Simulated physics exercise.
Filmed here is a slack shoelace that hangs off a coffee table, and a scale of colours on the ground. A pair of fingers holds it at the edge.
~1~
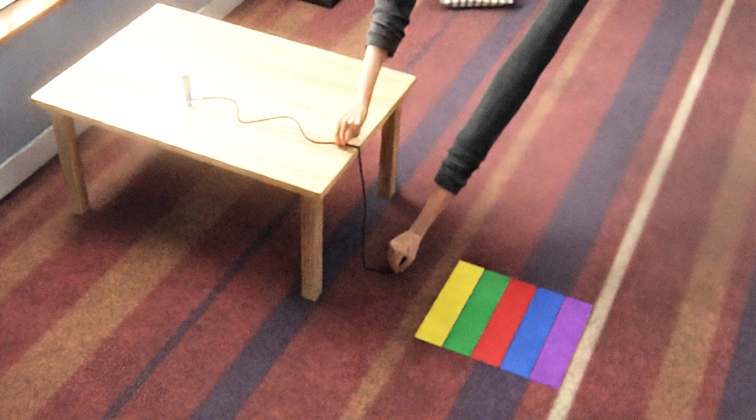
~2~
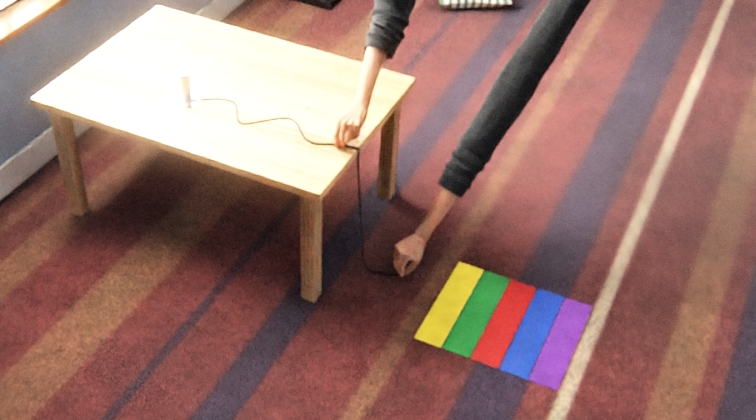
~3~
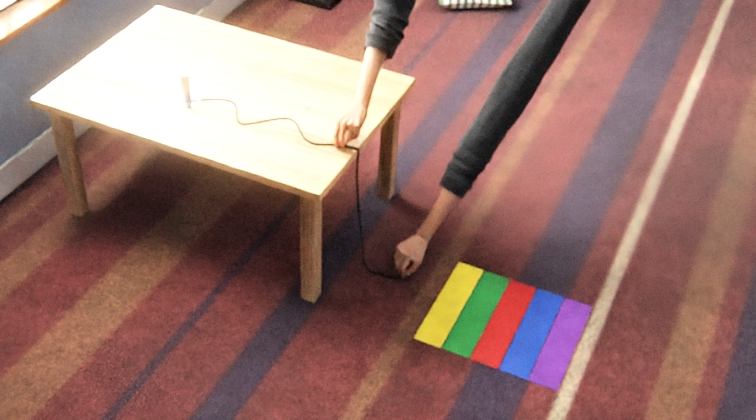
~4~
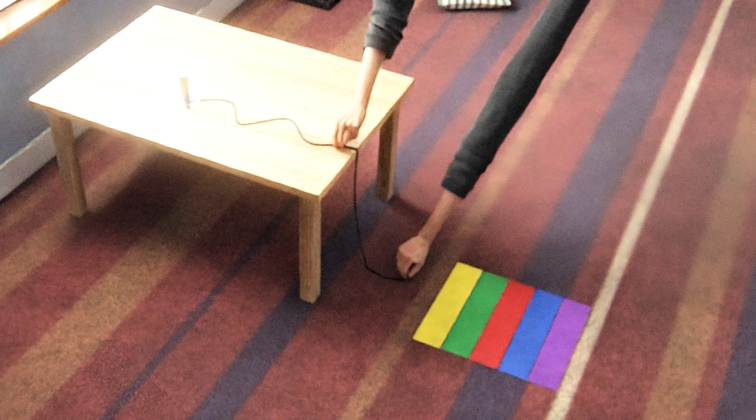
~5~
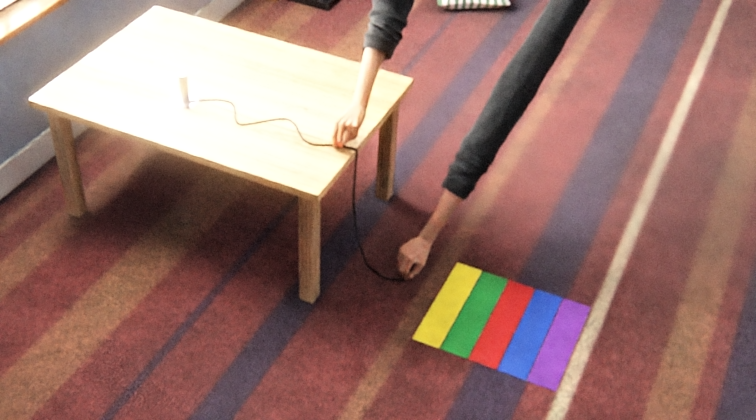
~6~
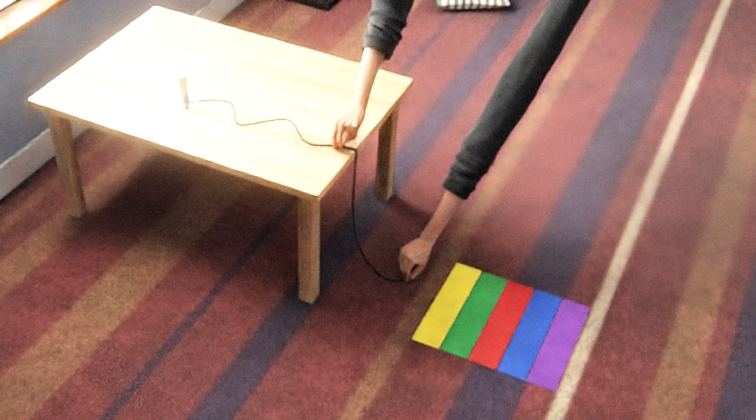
We see one hand pinching a dark cord at a wooden table's edge while another hand holds its hanging end near the carpet, shifting it slightly right toward a strip of yellow, green, red, blue and purple bands.
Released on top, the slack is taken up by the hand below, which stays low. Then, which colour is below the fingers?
The blue one is below them.
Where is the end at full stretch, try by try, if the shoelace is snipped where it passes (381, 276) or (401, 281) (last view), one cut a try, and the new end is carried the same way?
First (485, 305), then (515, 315).
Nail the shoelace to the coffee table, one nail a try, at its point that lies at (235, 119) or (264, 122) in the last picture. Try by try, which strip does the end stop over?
The first attempt gives red; the other gives red.
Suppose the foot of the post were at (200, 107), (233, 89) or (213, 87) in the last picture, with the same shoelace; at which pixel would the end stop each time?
Results per try: (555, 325); (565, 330); (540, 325).
Early on, end near (483, 303); over green.
Midway, end near (513, 313); over red.
At the end of the slack, end near (531, 319); over blue. It halts on the blue strip.
